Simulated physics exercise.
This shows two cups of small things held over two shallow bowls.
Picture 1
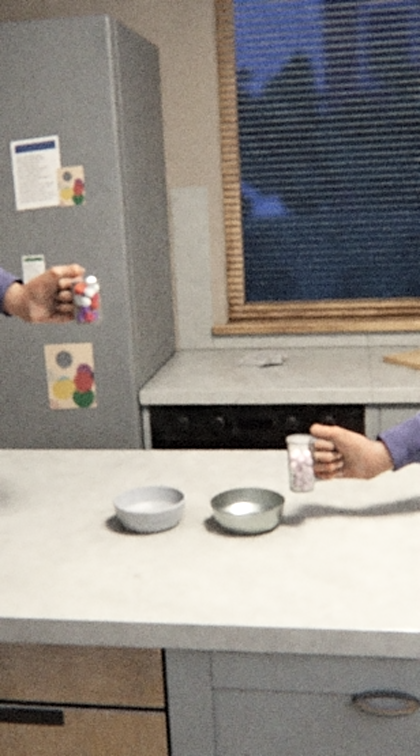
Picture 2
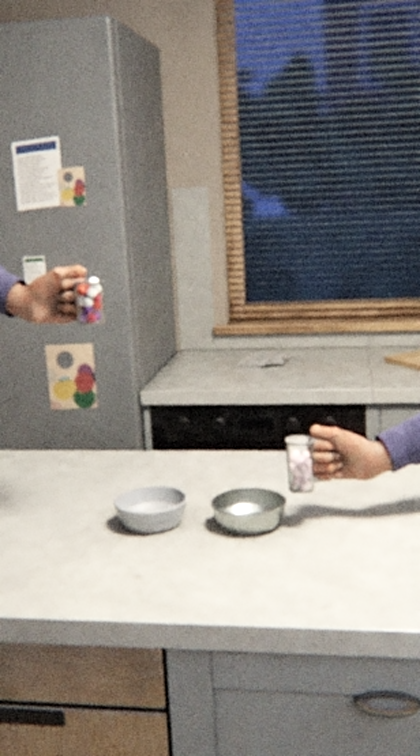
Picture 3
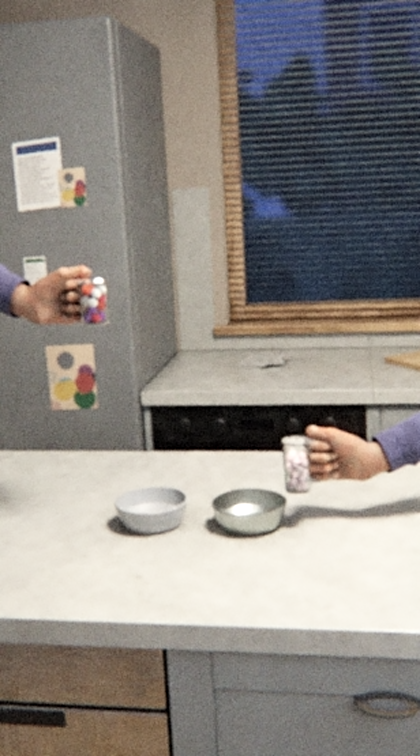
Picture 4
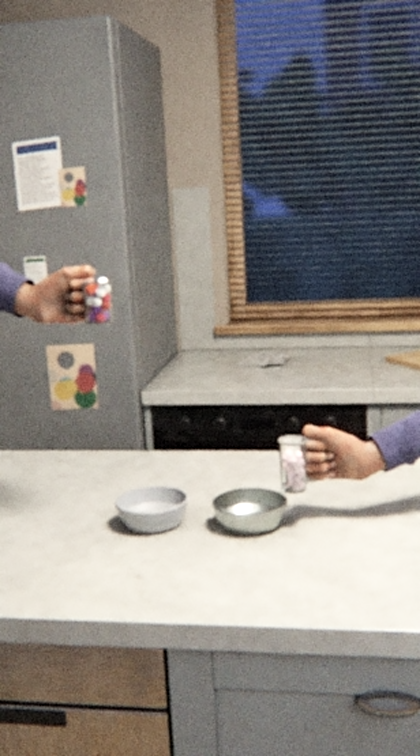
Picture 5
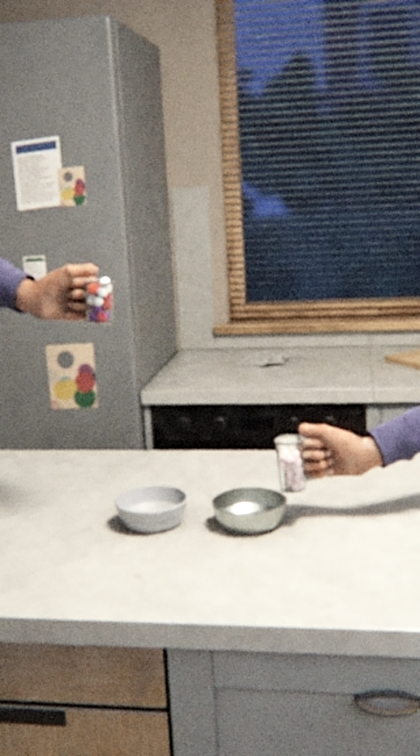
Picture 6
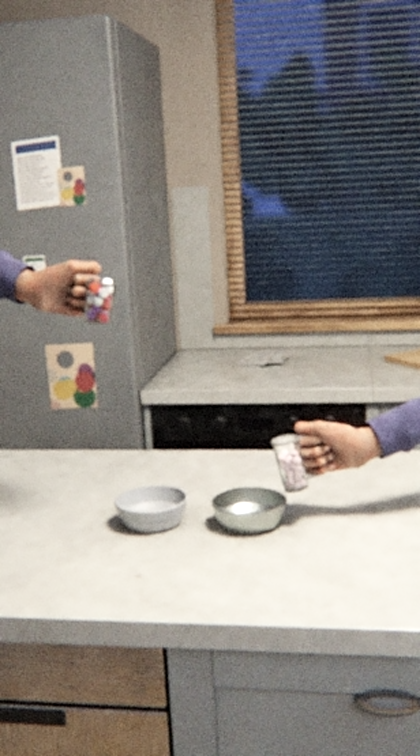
Two hands hold clear cups of small things above two bowls and tilt them slightly.
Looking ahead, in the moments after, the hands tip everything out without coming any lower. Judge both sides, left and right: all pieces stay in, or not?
Left dish - not all stay in; right dish - all stay in.
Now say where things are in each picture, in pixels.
The first frame shows left dish near (142, 514), empty; left cup near (87, 302), holding glass marbles, high above its dish; right dish near (243, 517), empty; right cup near (301, 464), holding sugar pearls, just above its dish.
The second frame shows left cup near (90, 302), upright; right cup near (300, 465), upright.
The third frame shows left cup near (94, 303), upright; right cup near (297, 465), upright.
The fourth frame shows left cup near (98, 302), upright; right cup near (293, 465), upright.
The fifth frame shows left cup near (100, 302), tipped 3°; right cup near (291, 464), tipped 3°.
The sixth frame shows left dish near (143, 514); left cup near (99, 302), tipped 11°; right dish near (245, 516); right cup near (291, 464), tipped 11°.
Then, 0.47 s on from there, left, the whole lot still in the cup; right, the whole lot still in the cup.
Then, 0.97 s on from there, left, all but a few still in the cup, a little in the air; right, the whole lot still in the cup.
Then, 1.56 s on from there, left, near a quarter in the dish, a little outside the dish, near two thirds in the air; right, the whole lot in the dish.
In the end, left, near a third in the dish, near two thirds outside the dish; right, the whole lot in the dish, none at all outside the dish.
